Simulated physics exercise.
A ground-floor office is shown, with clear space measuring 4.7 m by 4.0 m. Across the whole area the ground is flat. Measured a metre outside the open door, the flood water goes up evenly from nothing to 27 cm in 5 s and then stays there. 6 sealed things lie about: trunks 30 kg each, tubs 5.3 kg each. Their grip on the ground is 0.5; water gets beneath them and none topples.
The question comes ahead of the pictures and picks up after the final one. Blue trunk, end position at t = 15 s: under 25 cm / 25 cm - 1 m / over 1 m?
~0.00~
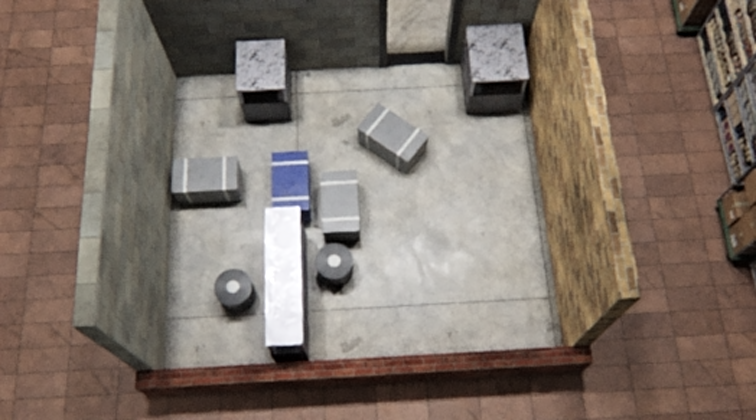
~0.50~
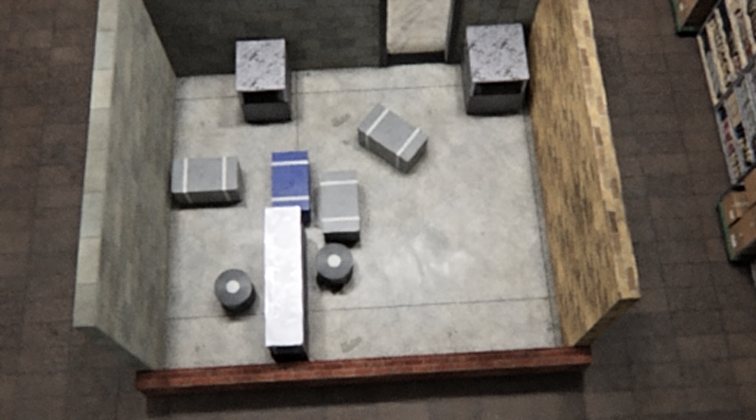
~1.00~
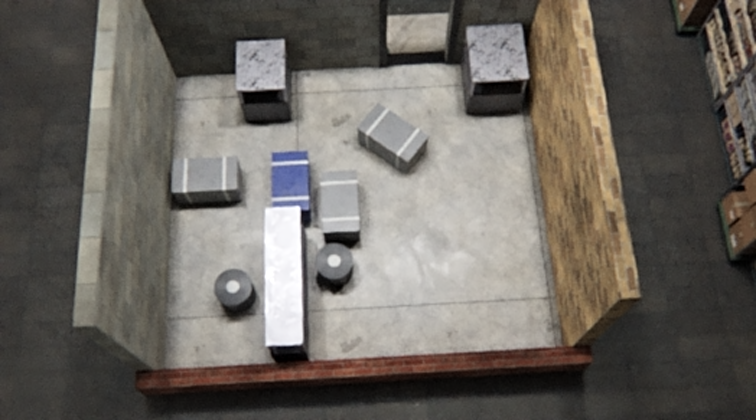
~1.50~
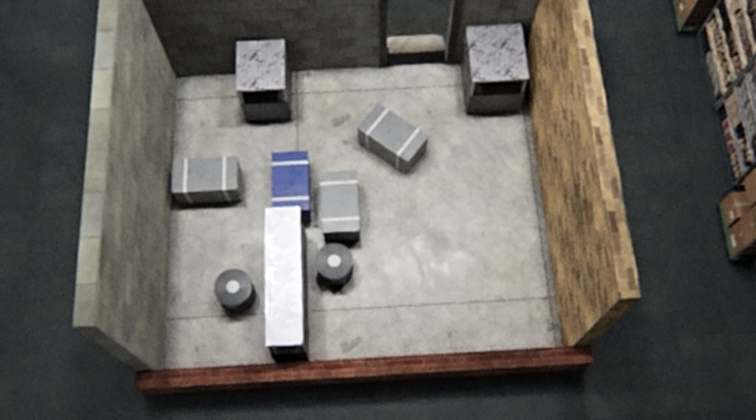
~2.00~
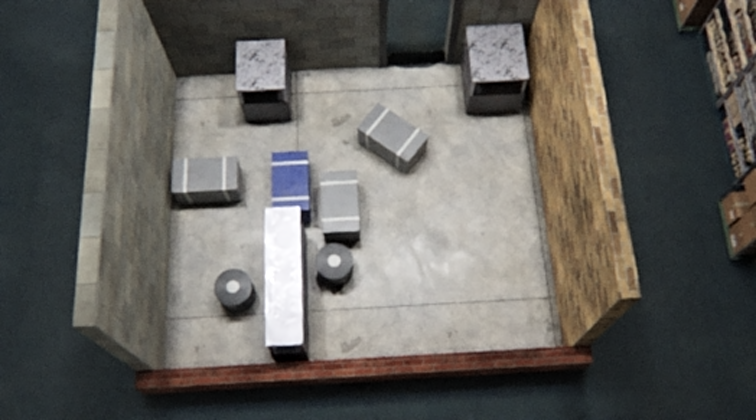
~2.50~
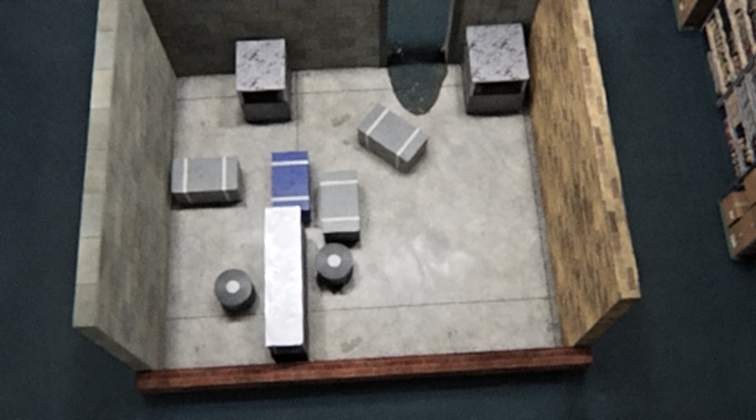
25 cm - 1 m.
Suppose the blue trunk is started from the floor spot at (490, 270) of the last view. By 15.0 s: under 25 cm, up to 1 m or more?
Here it heads a good way off.
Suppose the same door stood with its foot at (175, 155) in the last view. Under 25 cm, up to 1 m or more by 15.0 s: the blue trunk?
Well, the blue trunk ends up distant in that setup.
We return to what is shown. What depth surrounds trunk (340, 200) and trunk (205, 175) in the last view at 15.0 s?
15 and 10 cm.
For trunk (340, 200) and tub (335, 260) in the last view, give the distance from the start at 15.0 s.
The first is 150 cm from its start, the second 20 cm.
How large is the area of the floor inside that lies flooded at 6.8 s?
I'd put it close to 11.5 m2.
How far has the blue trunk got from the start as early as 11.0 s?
Shift by then: About 10 cm.
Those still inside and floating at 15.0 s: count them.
My tally comes to 6.
After 3.5 s the blue trunk is near (290, 181), 0.0 m from its start, aground; 0 afloat.
After 6.8 s the blue trunk is near (290, 181), 0.0 m from its start, aground; 0 afloat.
After 11.0 s the blue trunk is near (278, 180), 0.1 m from its start, aground; 3 afloat.
After 15.0 s the blue trunk is near (247, 192), 0.5 m from its start, afloat; 6 afloat.
